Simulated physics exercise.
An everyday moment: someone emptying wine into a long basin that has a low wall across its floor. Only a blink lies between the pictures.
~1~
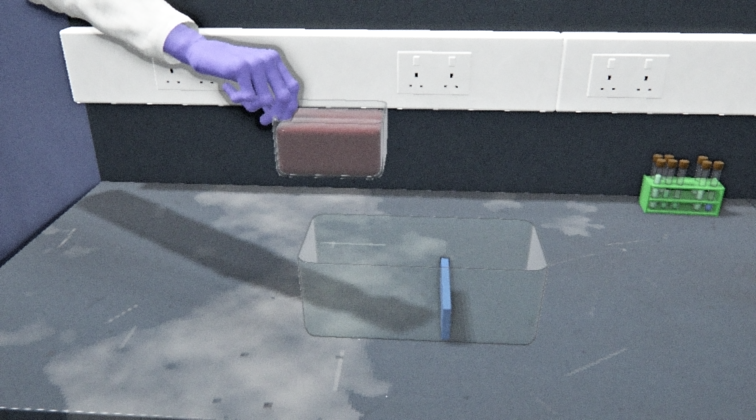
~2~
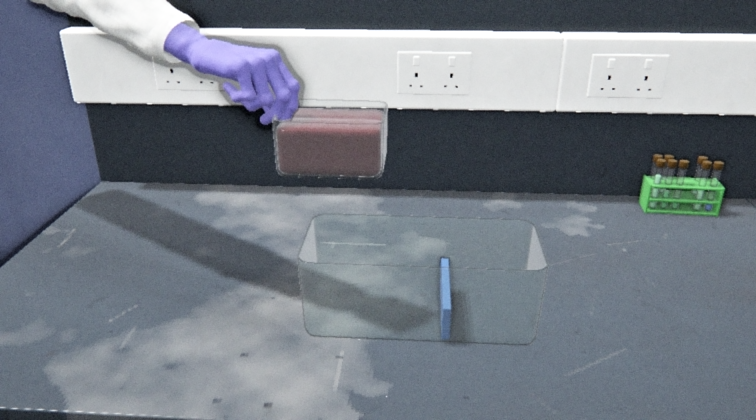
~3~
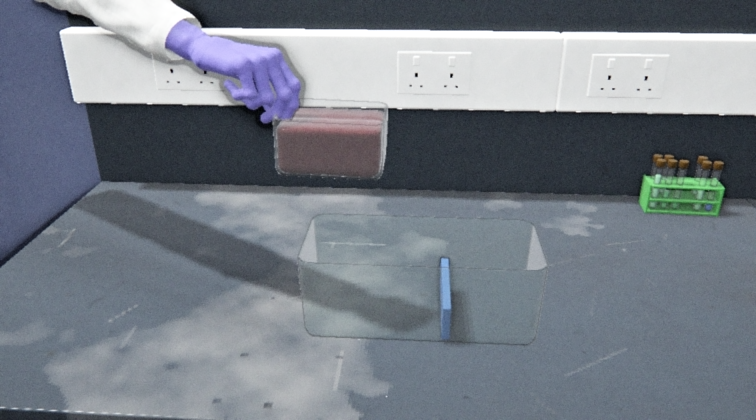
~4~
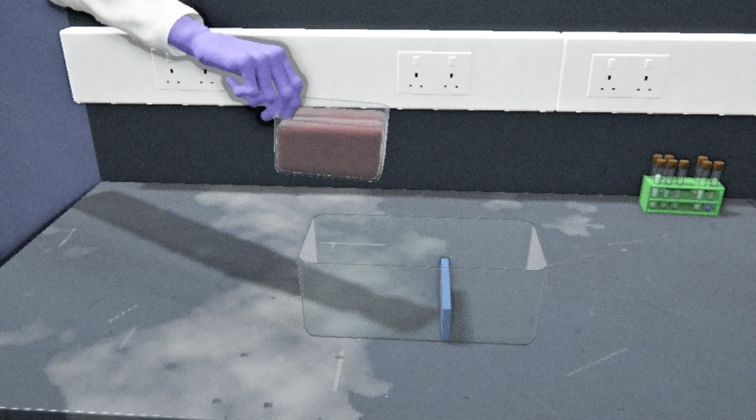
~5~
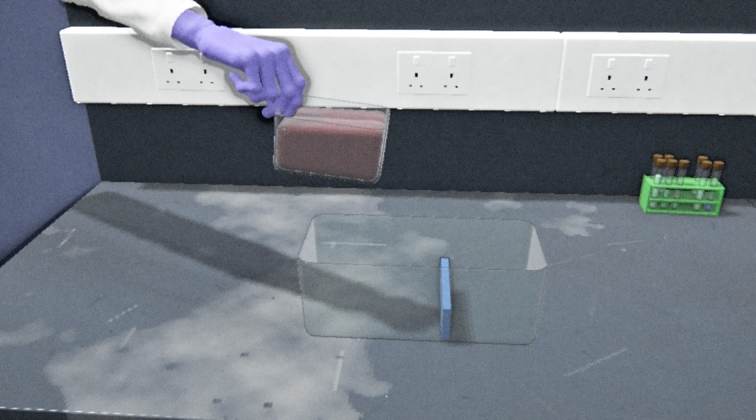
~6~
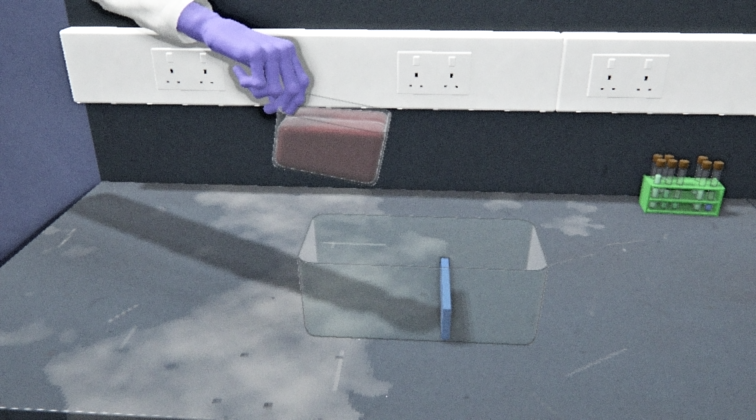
A purple-gloved hand in a white sleeve holds a clear container of dark reddish liquid above a grey, scuffed lab bench, seen from the front and slightly above. Below sits a long transparent basin with a low blue wall across its floor, with white wall sockets behind and a green tube rack at right. The hand gradually tilts the container rightward while the camera stays still.
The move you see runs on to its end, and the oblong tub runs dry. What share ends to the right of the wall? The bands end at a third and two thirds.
In the end between a third and two thirds is right of the wall.
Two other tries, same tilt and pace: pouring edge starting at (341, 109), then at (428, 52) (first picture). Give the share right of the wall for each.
First some 5, then 80 per cent.
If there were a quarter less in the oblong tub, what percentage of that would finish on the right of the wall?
Close to 15 per cent.
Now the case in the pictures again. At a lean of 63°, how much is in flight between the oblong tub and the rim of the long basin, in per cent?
Roughly 35 in a hundred.
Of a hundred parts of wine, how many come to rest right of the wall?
Close to 45 per cent.
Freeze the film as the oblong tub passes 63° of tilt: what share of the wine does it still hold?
About 60 per cent.
A moment on, the oblong tub is tipped part way and 58 per cent is still to pour, 7 is left of the wall and 2 right of it.
Next, the oblong tub is tipped on its side and 14 per cent is still to pour, 29 is left of the wall and 45 right of it.
Then the oblong tub is tipped on its side and 4 per cent is still to pour, 46 is left of the wall and 45 right of it.
Later the oblong tub is tipped on its side and 2 per cent is still to pour, 51 is left of the wall and 45 right of it.
Finally, 53 per cent lies left of the wall, 45 right of it and 2 outside.
